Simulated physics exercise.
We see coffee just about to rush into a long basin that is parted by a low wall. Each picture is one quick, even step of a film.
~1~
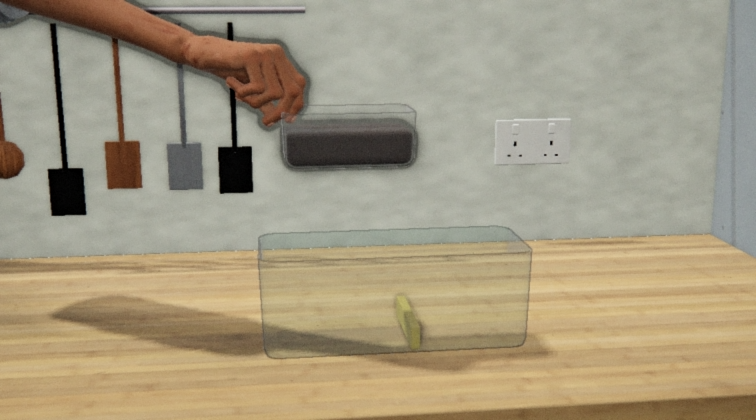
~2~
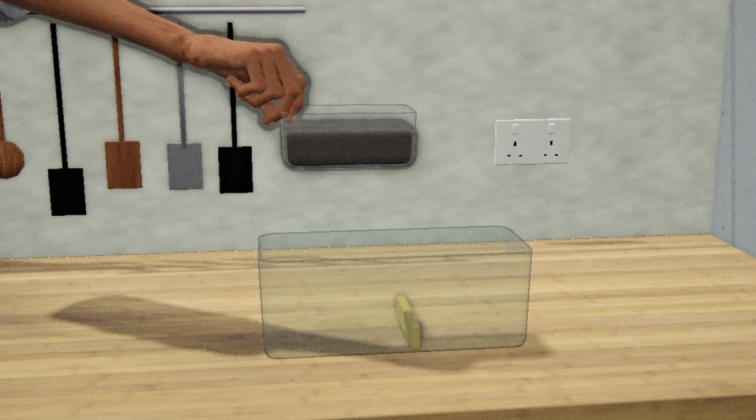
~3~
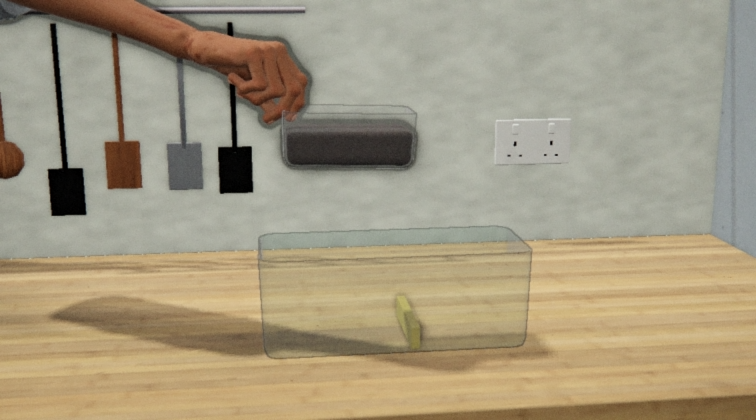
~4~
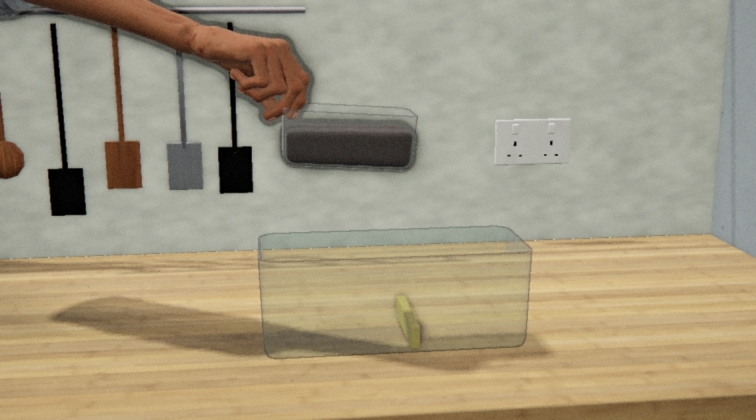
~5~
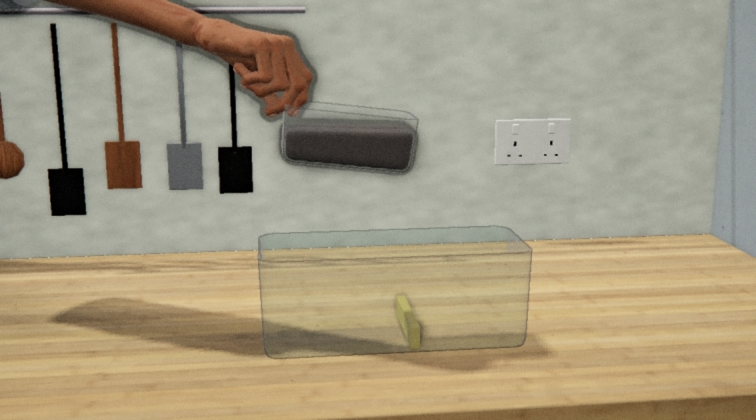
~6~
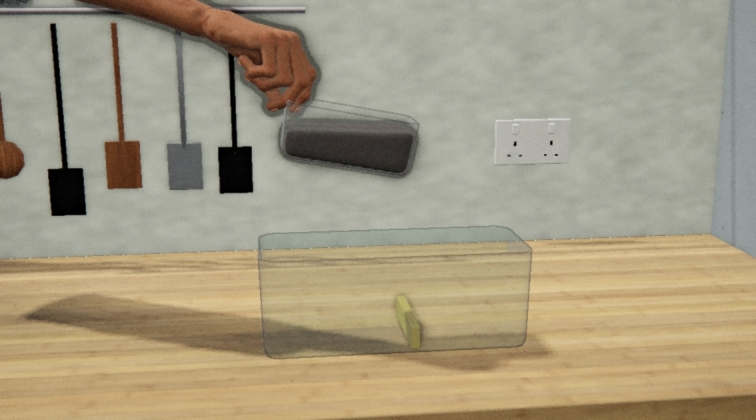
In this clip, a hand holds a clear container of dark coffee above a long transparent basin with a low yellowish wall inside, on a wooden counter, then, after staying nearly still, gradually tilts the container slightly down to the right.
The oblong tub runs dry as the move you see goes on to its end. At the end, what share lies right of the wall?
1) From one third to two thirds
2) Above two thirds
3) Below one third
2.
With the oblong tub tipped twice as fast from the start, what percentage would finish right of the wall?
65 per cent or thereabouts.
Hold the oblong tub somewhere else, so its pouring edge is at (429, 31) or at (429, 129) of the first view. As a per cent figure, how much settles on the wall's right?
In order, some 70 and 85 percent.
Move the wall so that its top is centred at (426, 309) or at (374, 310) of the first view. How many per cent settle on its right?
First some 65, then 95 per cent.
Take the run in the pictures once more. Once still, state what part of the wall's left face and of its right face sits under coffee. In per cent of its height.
Left 20 per cent, right 80.
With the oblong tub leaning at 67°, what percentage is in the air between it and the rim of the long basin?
About 35 per cent.
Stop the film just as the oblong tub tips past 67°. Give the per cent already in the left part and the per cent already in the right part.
The left part 0 per cent, the right part 25.
A moment on, the oblong tub is tipped part way and 39 per cent is still to pour, 0 is left of the wall and 25 right of it.
Next, the oblong tub is tipped right over and 5 per cent is still to pour, 14 is left of the wall and 76 right of it.
Then the oblong tub is tipped right over and 0 per cent is still to pour, 23 is left of the wall and 77 right of it.
Later the oblong tub is tipped right over and 0 per cent is still to pour, 23 is left of the wall and 77 right of it.
Finally, 23 per cent lies left of the wall, 77 right of it and 0 outside.
